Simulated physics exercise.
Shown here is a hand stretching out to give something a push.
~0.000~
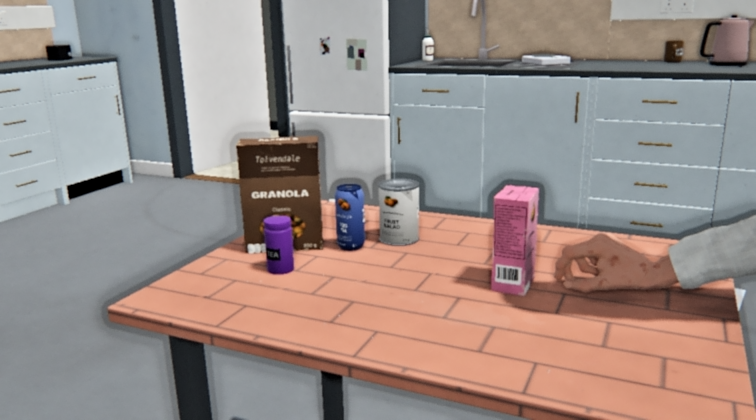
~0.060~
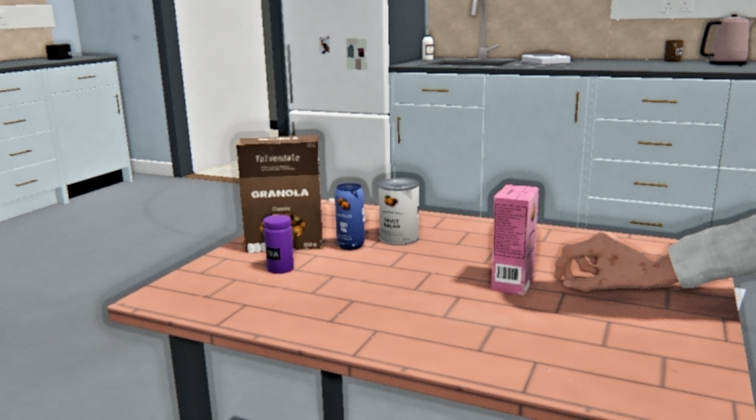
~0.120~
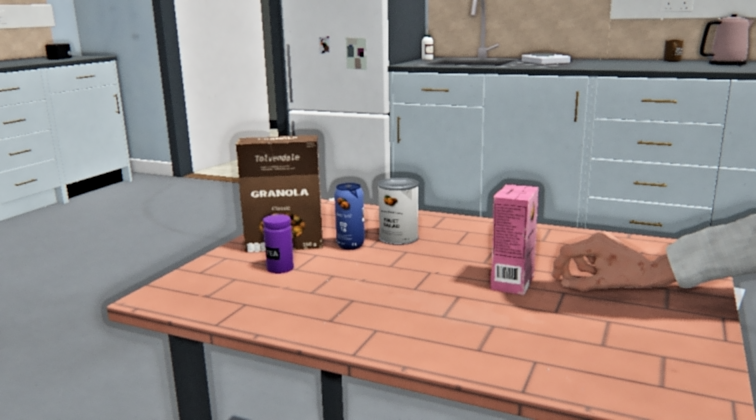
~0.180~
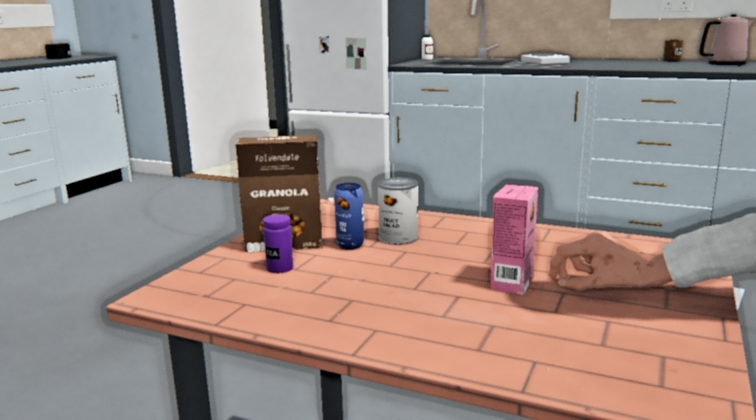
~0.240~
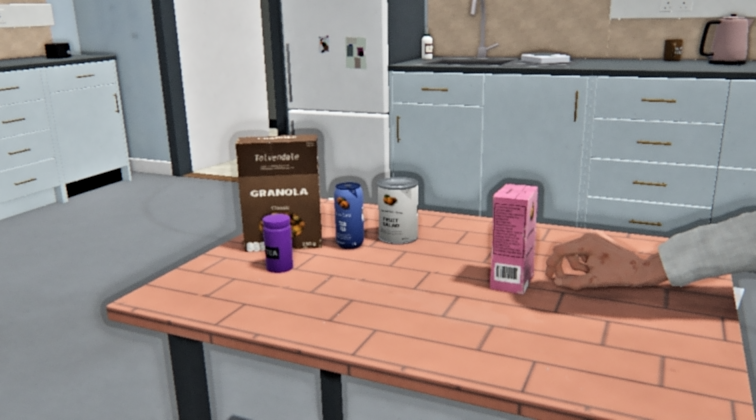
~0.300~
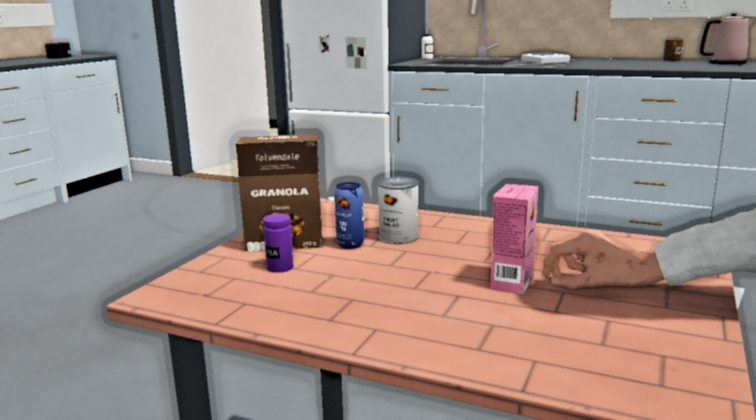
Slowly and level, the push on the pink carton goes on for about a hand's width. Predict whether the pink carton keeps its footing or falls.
Not knocked down.
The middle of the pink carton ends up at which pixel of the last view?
Near (444, 229).
After 0.80 s, pink carton slid a little near (504, 236).
After 1.30 s, pink carton slid about its own width near (477, 233).
After 1.80 s, pink carton slid about its own width near (451, 230).
At rest (2.5 s), moved from the start, pink carton. Seen from the same camera at the end, pink carton near (444, 229).
